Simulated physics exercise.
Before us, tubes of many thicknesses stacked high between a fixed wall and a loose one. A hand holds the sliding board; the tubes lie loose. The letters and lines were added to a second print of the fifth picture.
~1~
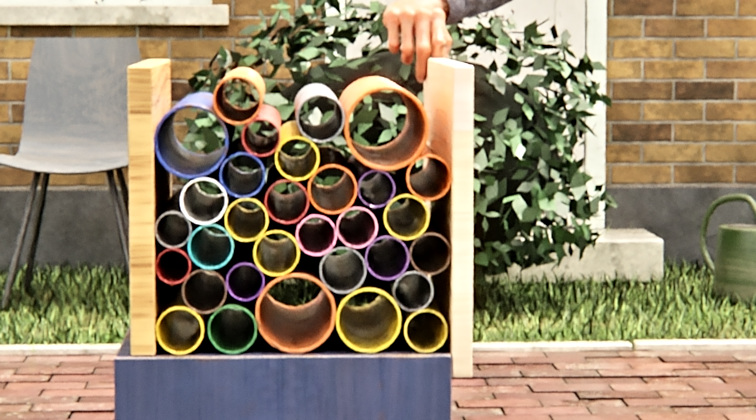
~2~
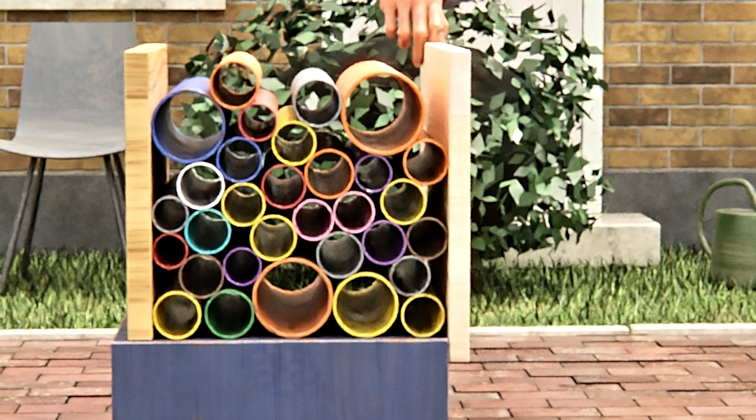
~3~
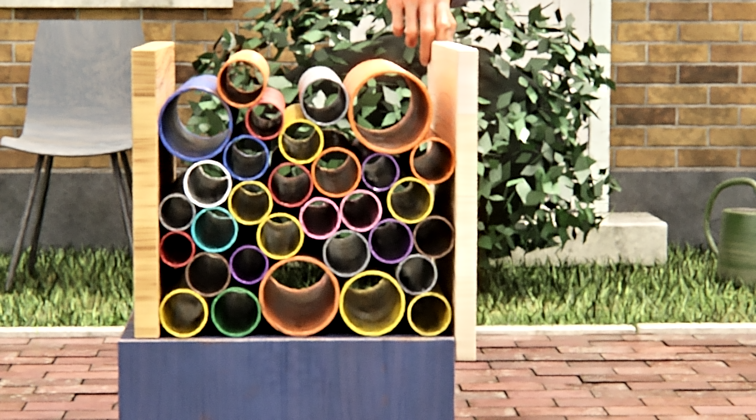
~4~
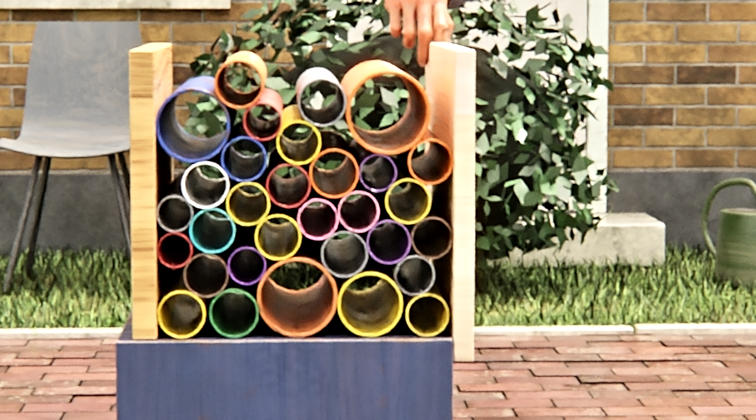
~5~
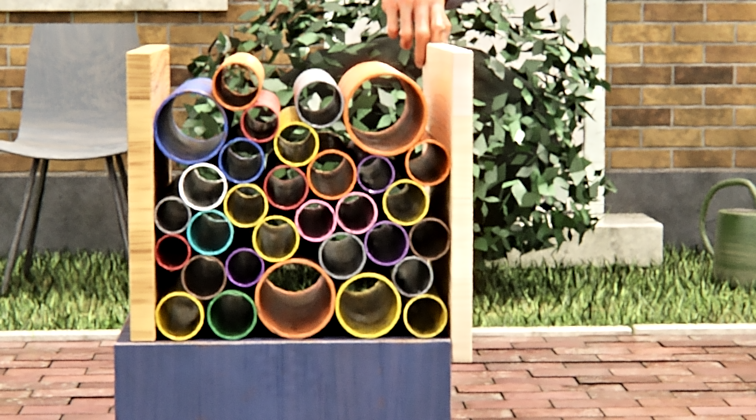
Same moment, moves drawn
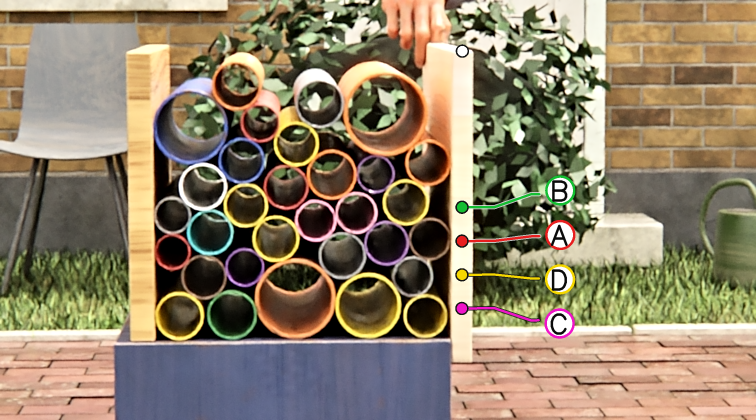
A hand resting at the top of the right wooden board, barely moving, as colourful tubes sit still in a stack outdoors.
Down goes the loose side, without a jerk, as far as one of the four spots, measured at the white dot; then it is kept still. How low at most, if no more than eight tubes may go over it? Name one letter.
The answer is mark D.
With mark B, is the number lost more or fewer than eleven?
Fewer than eleven.
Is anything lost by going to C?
Yes.
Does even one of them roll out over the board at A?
At A: Yes.
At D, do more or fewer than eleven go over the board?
It loses fewer than eleven.
On the marked copy, A at (462, 241); B at (462, 207); C at (462, 308); D at (462, 275); the white dot at (462, 52).
With D. Early on, top of the board (451, 148).
Further on, top of the board (451, 257).
At the end, top of the board (451, 274), six out over the board.
As for the rest, A two out over the board; B two out over the board; C more than eight out over the board.
